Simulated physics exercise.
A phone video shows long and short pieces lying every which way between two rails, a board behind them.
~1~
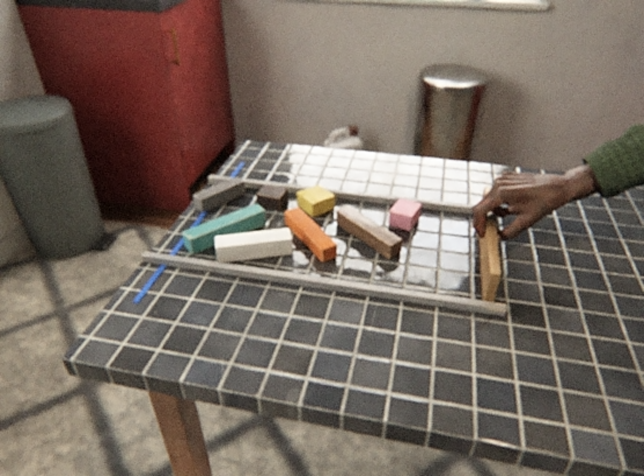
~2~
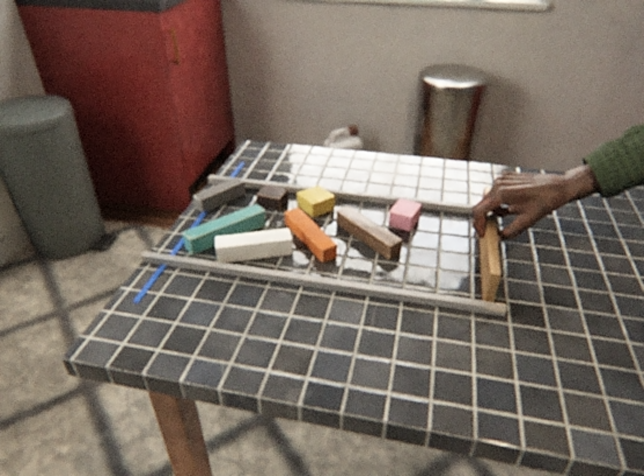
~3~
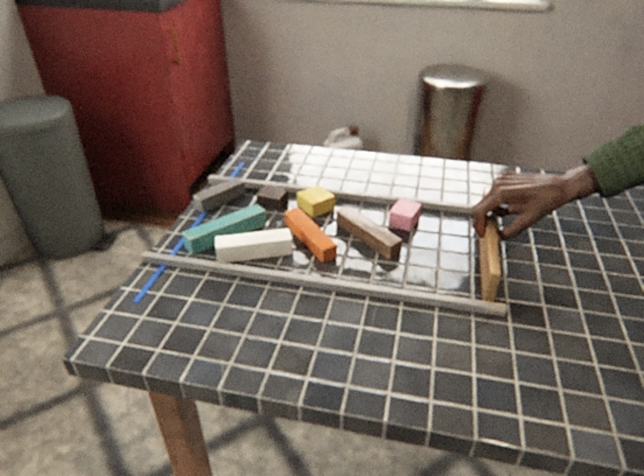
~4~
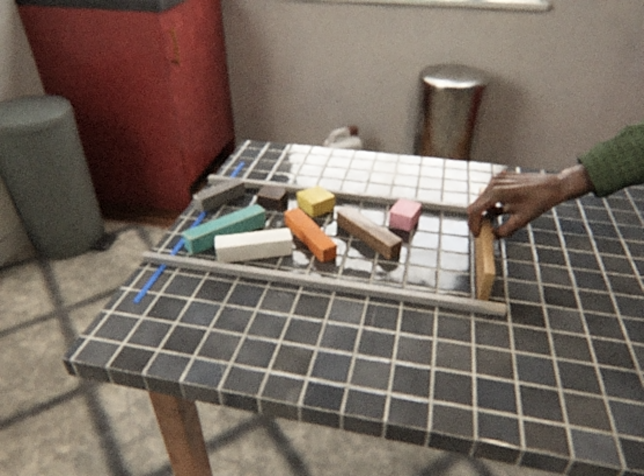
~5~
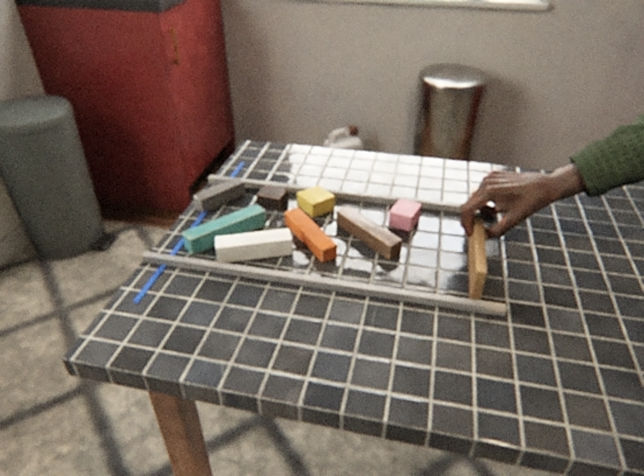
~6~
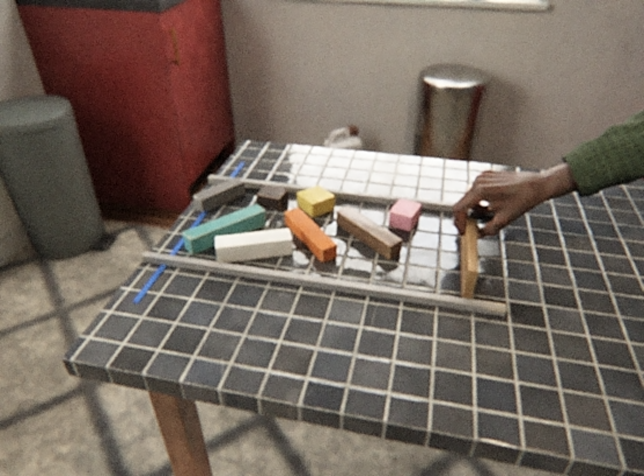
A dark tiled table with pale grout lines fills the view, seen from above at an angle, with a red cabinet and bins behind. Grey, turquoise, white, black, yellow, orange, brown and pink pieces lie scattered between two rails, with blue tape at the left and a wooden board at the right. A hand in a green sleeve slides the board slightly left while the pieces and camera stay still.
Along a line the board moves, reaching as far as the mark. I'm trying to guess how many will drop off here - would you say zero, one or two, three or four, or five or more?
I'd say five or more.
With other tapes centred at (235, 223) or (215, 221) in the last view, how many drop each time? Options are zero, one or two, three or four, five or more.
For each in order, three or four and either three or four.
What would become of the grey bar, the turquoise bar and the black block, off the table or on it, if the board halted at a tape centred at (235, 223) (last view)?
The grey bar topples off; the turquoise bar topples off; and the black block topples off.
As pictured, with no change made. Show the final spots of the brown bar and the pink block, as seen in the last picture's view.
The brown bar comes to rest close to (180, 209), while the pink block rests close to (204, 192).
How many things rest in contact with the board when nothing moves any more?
Looks like 2 of them, all told.
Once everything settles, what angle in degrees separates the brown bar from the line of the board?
It is near 25° out of line.
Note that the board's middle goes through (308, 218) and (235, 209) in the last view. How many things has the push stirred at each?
Counts: 7 / 8.
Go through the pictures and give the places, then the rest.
In the first frame, grey bar (220, 194); turquoise bar (226, 228); black block (273, 197); board (488, 240); tape (200, 219).
In the second frame, turquoise bar (226, 228); yellow block (316, 201).
In the third frame, black block (273, 197); brown bar (368, 232).
In the fourth frame, grey bar (220, 195); white stick (254, 246).
In the fifth frame, turquoise bar (226, 228); orange stick (310, 234).
In the sixth frame, grey bar (220, 195); turquoise bar (226, 228); black block (273, 197); board (469, 238); tape (200, 219).
Soon after, none off yet; grey bar at rest near (220, 195); turquoise bar at rest near (226, 228); black block at rest near (273, 197).
In the end, the number that fall off is five or more; gone, orange stick, yellow block, white stick, black block, turquoise bar and grey bar.
